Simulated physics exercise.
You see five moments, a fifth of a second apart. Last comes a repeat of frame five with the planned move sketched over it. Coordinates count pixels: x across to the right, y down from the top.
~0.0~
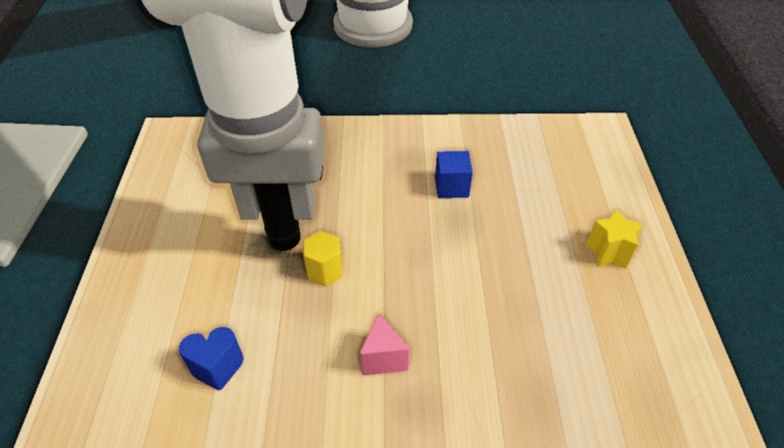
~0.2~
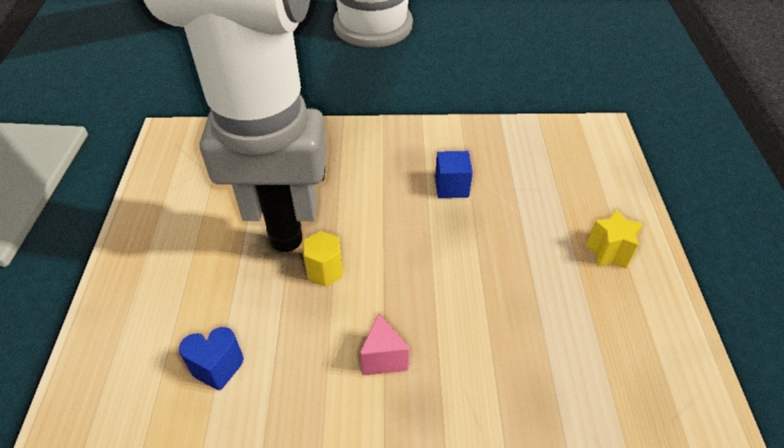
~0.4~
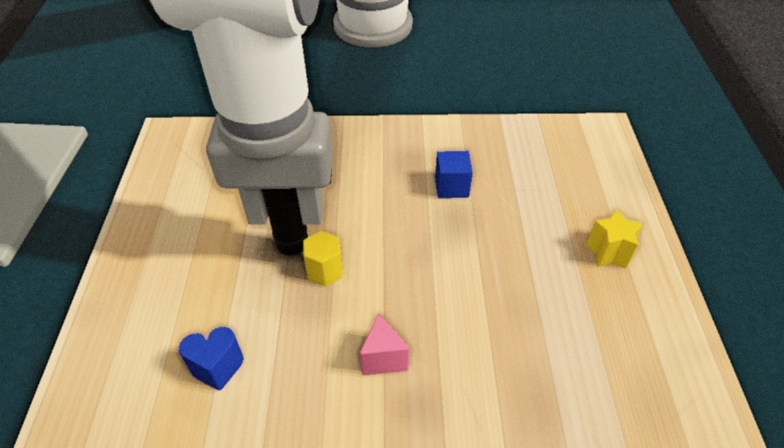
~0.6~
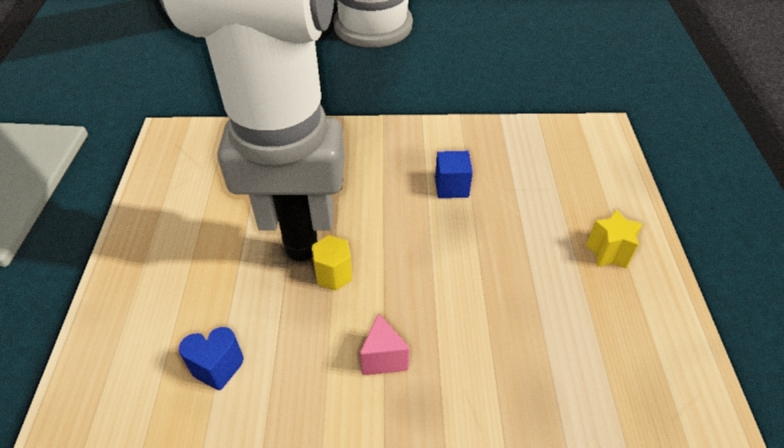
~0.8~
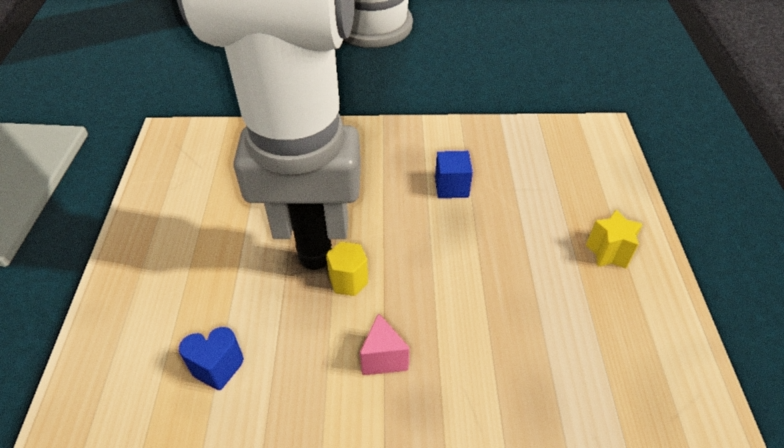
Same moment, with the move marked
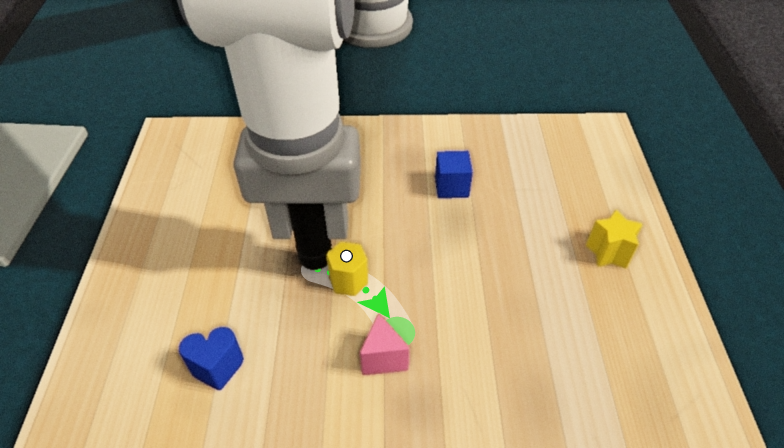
A white and grey robot arm holding a black peg reaches over a pale wooden board on a dark teal surface, seen from above by a still camera. A yellow hexagonal block sits beside the peg, with a blue cube and yellow star to the right, a blue heart lower left and a pink triangle near the centre. The peg shifts slightly right, then pushes the hexagonal block a short way right and slightly down.
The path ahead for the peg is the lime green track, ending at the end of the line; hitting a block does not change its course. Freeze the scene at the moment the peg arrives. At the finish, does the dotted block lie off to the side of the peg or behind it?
My answer is yes.
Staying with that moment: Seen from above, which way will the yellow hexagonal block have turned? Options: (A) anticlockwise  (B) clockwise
Letter A.
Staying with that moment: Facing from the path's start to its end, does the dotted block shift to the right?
It seems not.
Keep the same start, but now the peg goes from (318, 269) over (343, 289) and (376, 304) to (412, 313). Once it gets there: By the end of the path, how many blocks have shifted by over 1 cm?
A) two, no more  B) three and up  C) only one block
My pick is C.
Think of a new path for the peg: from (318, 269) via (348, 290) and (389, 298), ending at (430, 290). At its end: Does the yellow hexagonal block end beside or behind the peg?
I believe not.
Drawn move, from (318, 269) through (351, 281) and (379, 302) to (397, 332); the dot is on the yellow hexagonal block.
On the path given first. One third of the way, peg at (351, 270); yellow hexagonal block at (383, 268), turned 15° anticlockwise.
Two thirds of the way, peg at (379, 292); yellow hexagonal block at (416, 281), turned 45° anticlockwise.
At the end, peg at (397, 322); yellow hexagonal block at (426, 285), turned 60° anticlockwise; pink triangular block still.
